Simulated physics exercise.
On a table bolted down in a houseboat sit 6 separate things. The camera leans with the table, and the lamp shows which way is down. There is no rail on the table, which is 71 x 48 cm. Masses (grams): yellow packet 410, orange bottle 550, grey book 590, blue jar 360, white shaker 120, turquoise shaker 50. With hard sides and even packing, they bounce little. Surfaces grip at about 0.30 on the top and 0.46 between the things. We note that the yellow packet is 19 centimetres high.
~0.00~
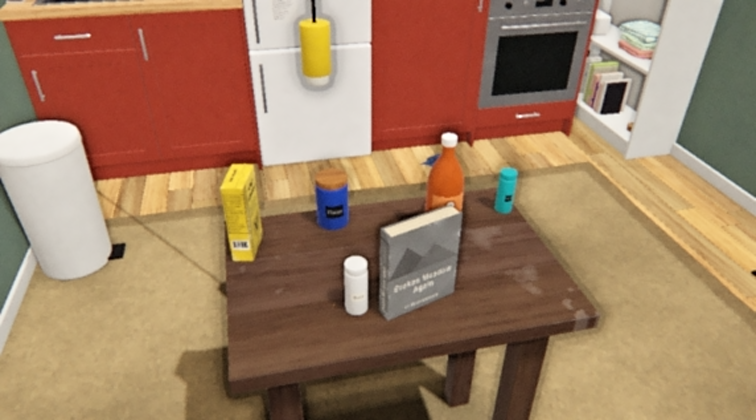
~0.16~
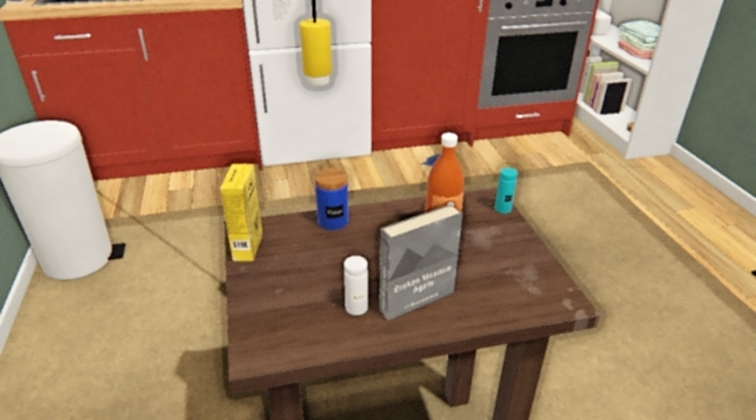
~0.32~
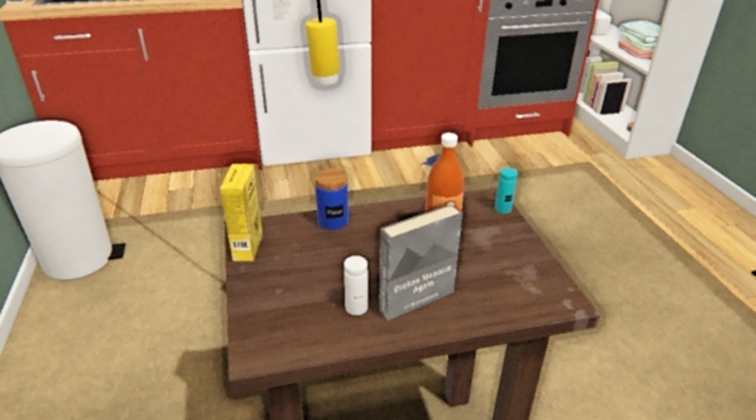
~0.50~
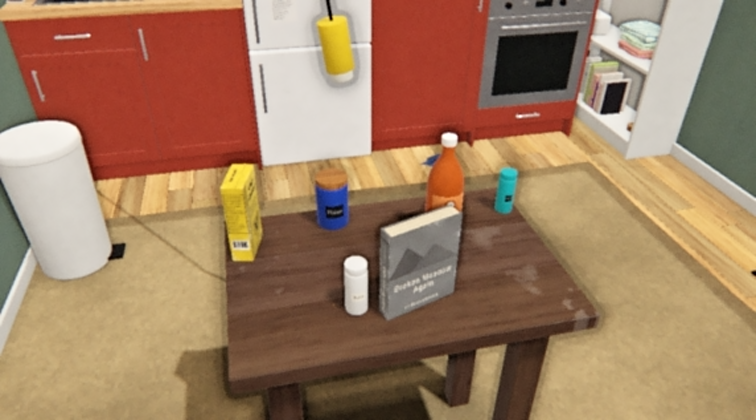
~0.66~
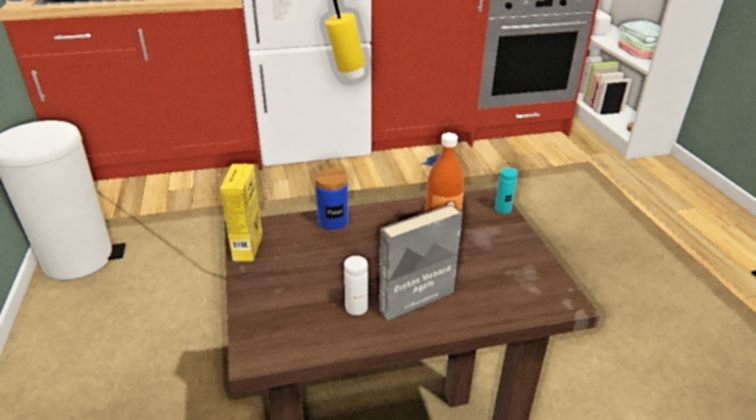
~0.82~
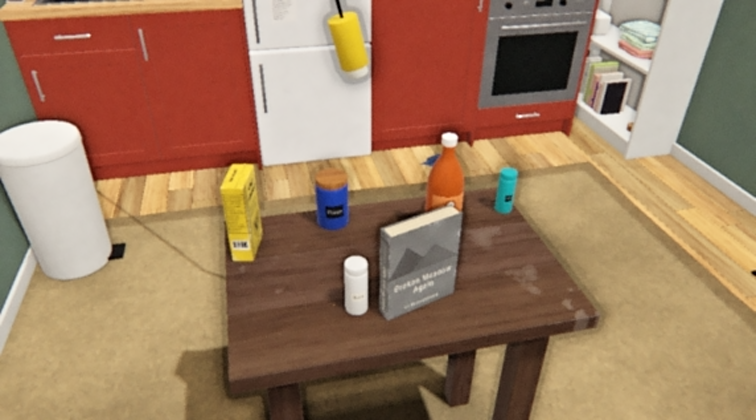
Wooden table holding a yellow packet, grey book, bottle and shakers, all staying in place while a hanging yellow lamp swings right.
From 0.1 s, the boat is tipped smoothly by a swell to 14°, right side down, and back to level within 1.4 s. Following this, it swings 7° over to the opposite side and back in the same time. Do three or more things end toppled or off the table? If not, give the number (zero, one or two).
Oh, nothing at all goes over or off.
By 1.62 s, boat level.
By 2.52 s, floor tilted 4°, left side down.
When it is over (3.4 s), all 6 within 5 cm of the start. In the last view, yellow packet near (243, 213), orange bottle near (445, 189).
